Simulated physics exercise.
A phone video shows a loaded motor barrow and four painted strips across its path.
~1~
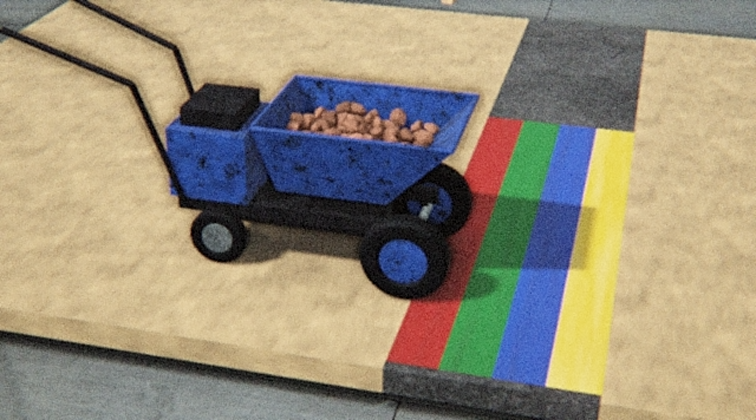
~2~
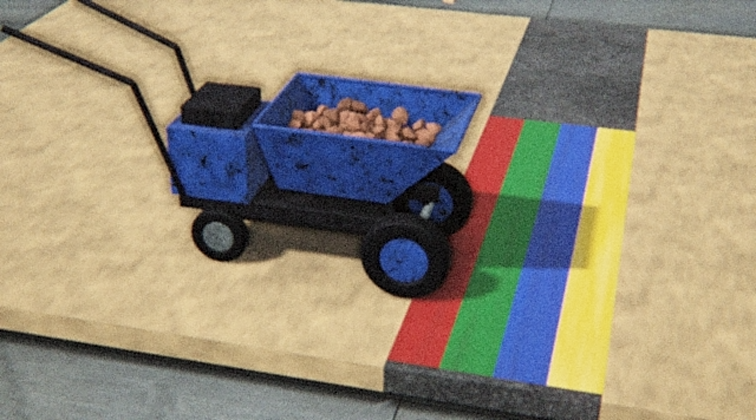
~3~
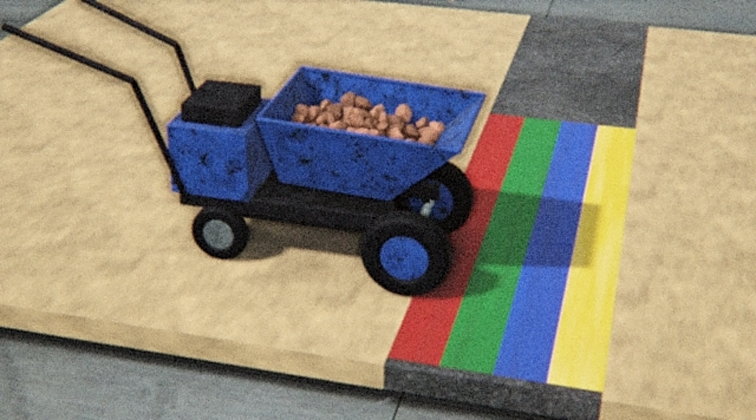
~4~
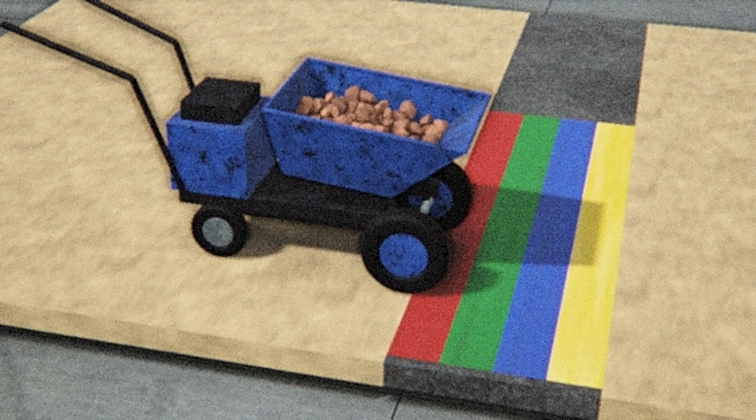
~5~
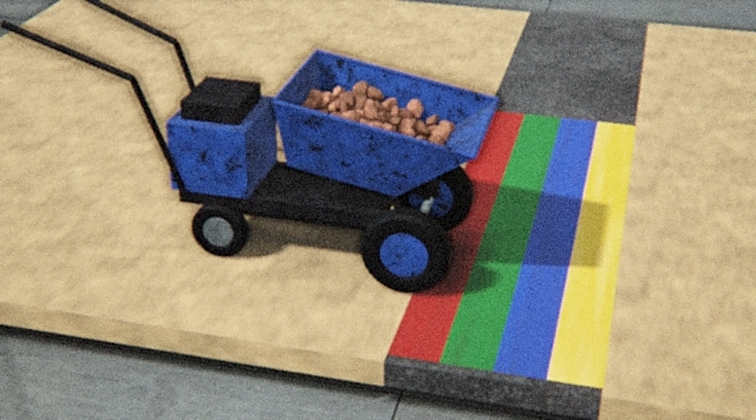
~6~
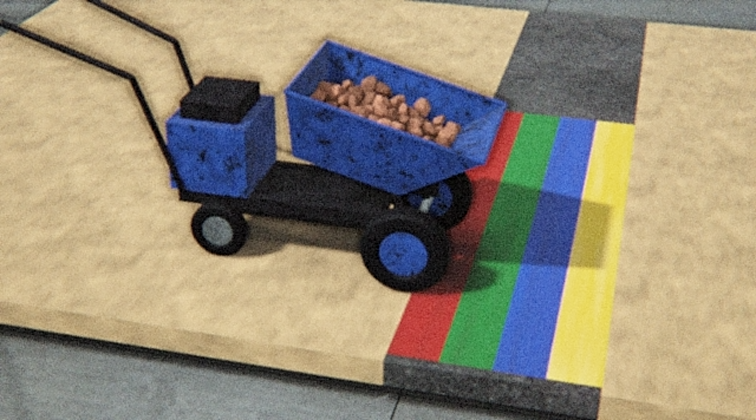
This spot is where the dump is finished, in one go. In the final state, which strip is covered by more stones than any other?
The yellow strip is.
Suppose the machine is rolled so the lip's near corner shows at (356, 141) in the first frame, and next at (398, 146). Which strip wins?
One: The strip in green. Two: Blue.
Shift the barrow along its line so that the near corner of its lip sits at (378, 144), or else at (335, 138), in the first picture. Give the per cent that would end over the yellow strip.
Roughly 20 percent the first time, roughly 0 percent the second.
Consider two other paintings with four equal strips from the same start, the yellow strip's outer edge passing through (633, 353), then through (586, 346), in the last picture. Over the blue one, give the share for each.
30 % and 10 %.
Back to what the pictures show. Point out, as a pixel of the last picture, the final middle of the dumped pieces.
(591, 274).
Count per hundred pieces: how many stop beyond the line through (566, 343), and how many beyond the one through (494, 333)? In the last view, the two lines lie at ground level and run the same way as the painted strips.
Roughly 50 and 80 %.
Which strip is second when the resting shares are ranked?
Just behind the leader sits the strip in blue.
Soon, skip tipped steeply; all in the skip.
A while on, skip tipped right over; most in the skip; a small part over the blue strip; a small part over the yellow strip.
Towards the end, skip tipped right over; about a quarter in the skip; about a quarter over the blue strip; about half over the yellow strip; about a quarter off the paint.
Finally, skip tipped right over; about a quarter in the skip; none over the red strip; a stray few over the green strip; a small part over the blue strip; about half over the yellow strip; about a quarter off the paint.
